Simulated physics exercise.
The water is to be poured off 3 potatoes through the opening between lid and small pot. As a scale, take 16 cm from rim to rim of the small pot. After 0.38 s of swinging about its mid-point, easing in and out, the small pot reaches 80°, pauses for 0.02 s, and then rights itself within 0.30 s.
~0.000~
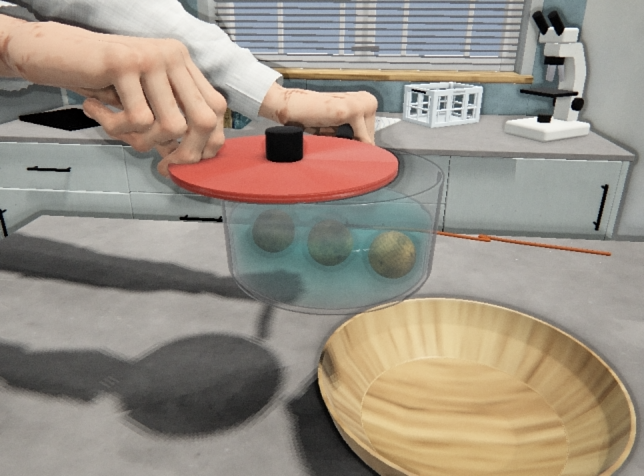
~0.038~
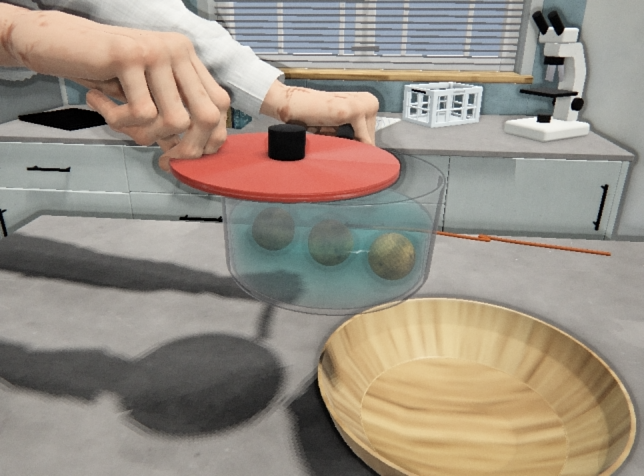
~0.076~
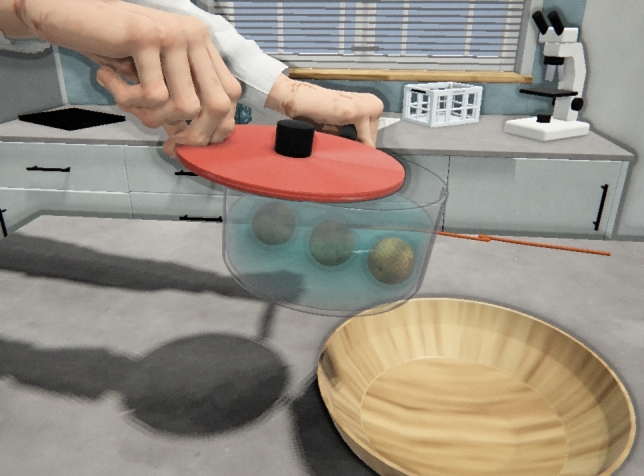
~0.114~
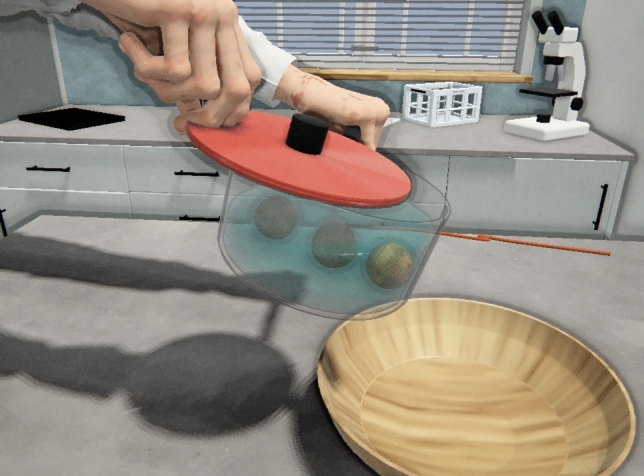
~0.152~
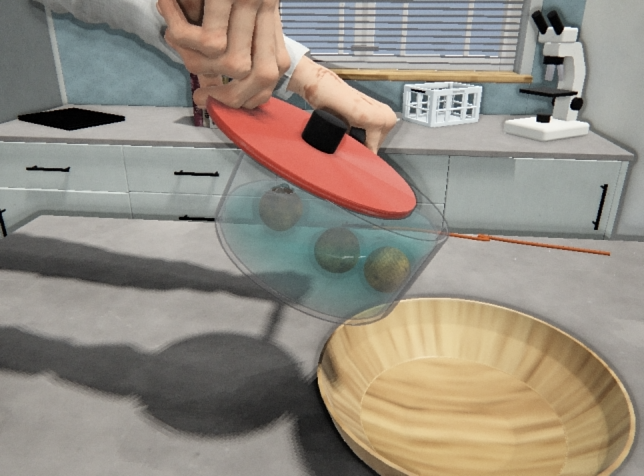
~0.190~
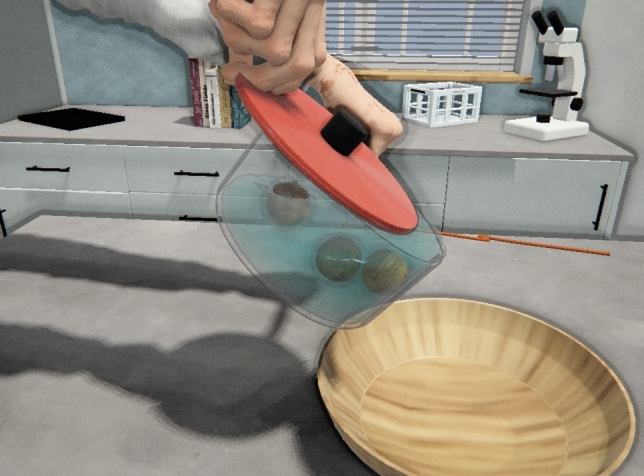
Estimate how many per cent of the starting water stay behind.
41 %.
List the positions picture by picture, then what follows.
In the first picture, tilt 0°; pouring edge (441, 175); surface from (231, 206) to (433, 215); the lid's edge is at (395, 165), 30 mm short of the rim.
In the second picture, tilt 2°; pouring edge (443, 179); surface from (230, 205) to (433, 216).
In the third picture, tilt 8°; pouring edge (445, 190); surface from (231, 203) to (434, 219).
In the fourth picture, tilt 17°; pouring edge (447, 207); surface from (229, 200) to (437, 223).
In the fifth picture, tilt 28°; pouring edge (446, 228); surface from (227, 194) to (440, 227).
In the sixth picture, tilt 40°; pouring edge (439, 251); surface from (226, 181) to (434, 231); 1 per cent is over the edge; the lid's edge is at (414, 217), 30 mm short of the rim.
Then, 0.32 s in, the tilt is 75° and 74 per cent of the water is still in the small pot.
Then, 0.41 s in, the tilt is 80° and 53 per cent of the water is still in the small pot.
Then, 0.50 s in, the tilt is 58° and 42 per cent of the water is still in the small pot.
Then, 0.61 s in, the tilt is 16° and 41 per cent of the water is still in the small pot.
Finally, 41 per cent of the water is still in the small pot.
